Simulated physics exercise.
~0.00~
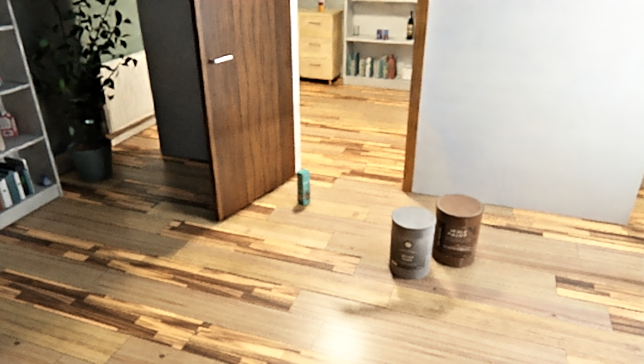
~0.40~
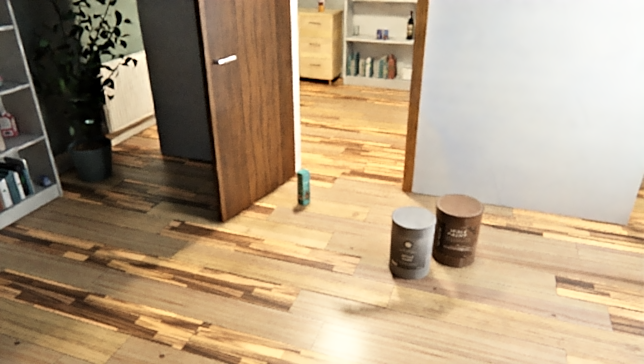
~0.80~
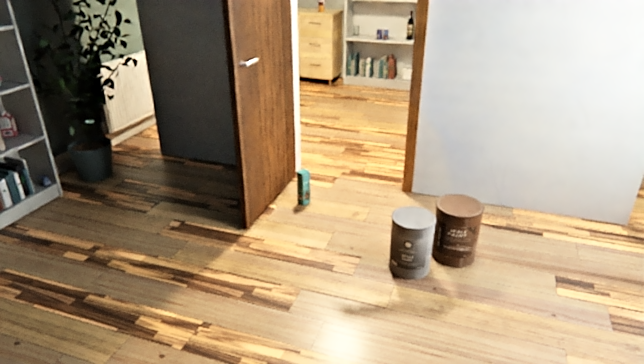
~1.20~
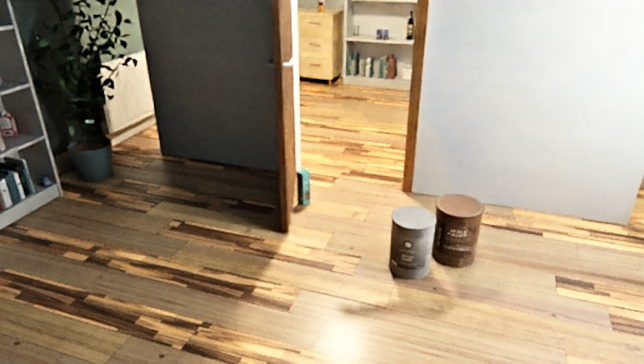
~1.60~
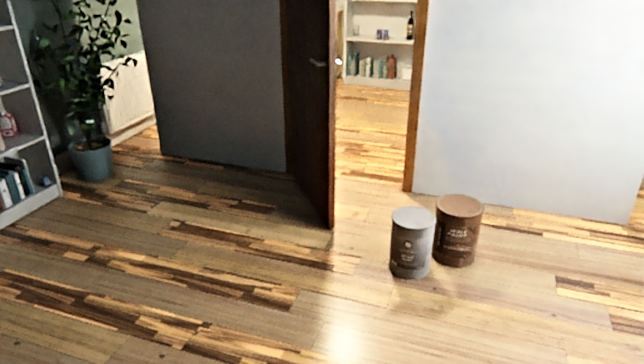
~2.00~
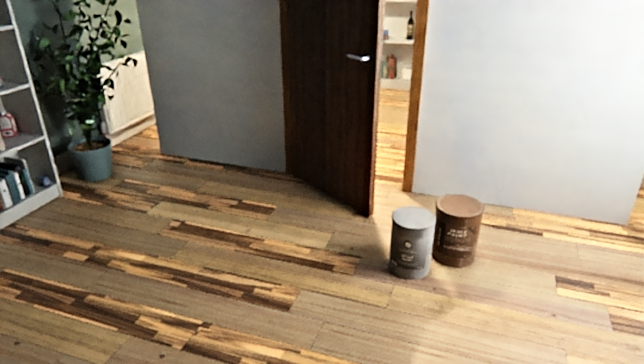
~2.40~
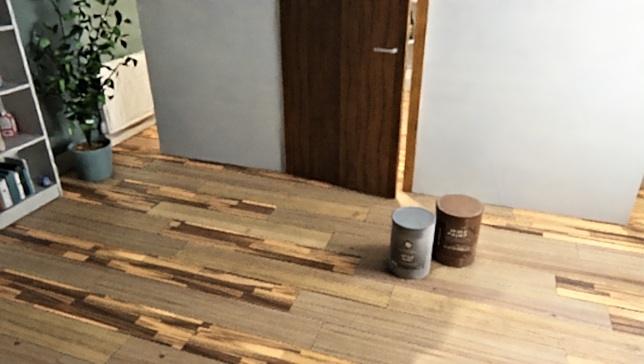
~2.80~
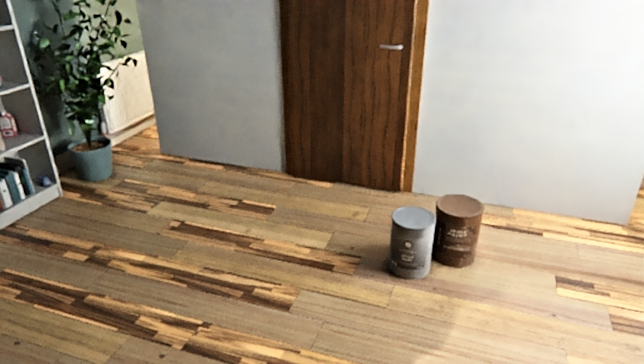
A brown wooden door stands wide open in a pale wall, seen from a raised, still viewpoint in a room with a wood-plank floor. A leafy plant and white shelves are at the left, a grey pail and a brown pail stand right of the doorway, and a small turquoise carton is upright on the floor by the door. The door swings round toward its frame, passing in front of the carton and hiding it. It keeps turning to the right, narrowing the view of the room beyond. Finally it shuts fully, with the carton out of sight and both pails unmoved.
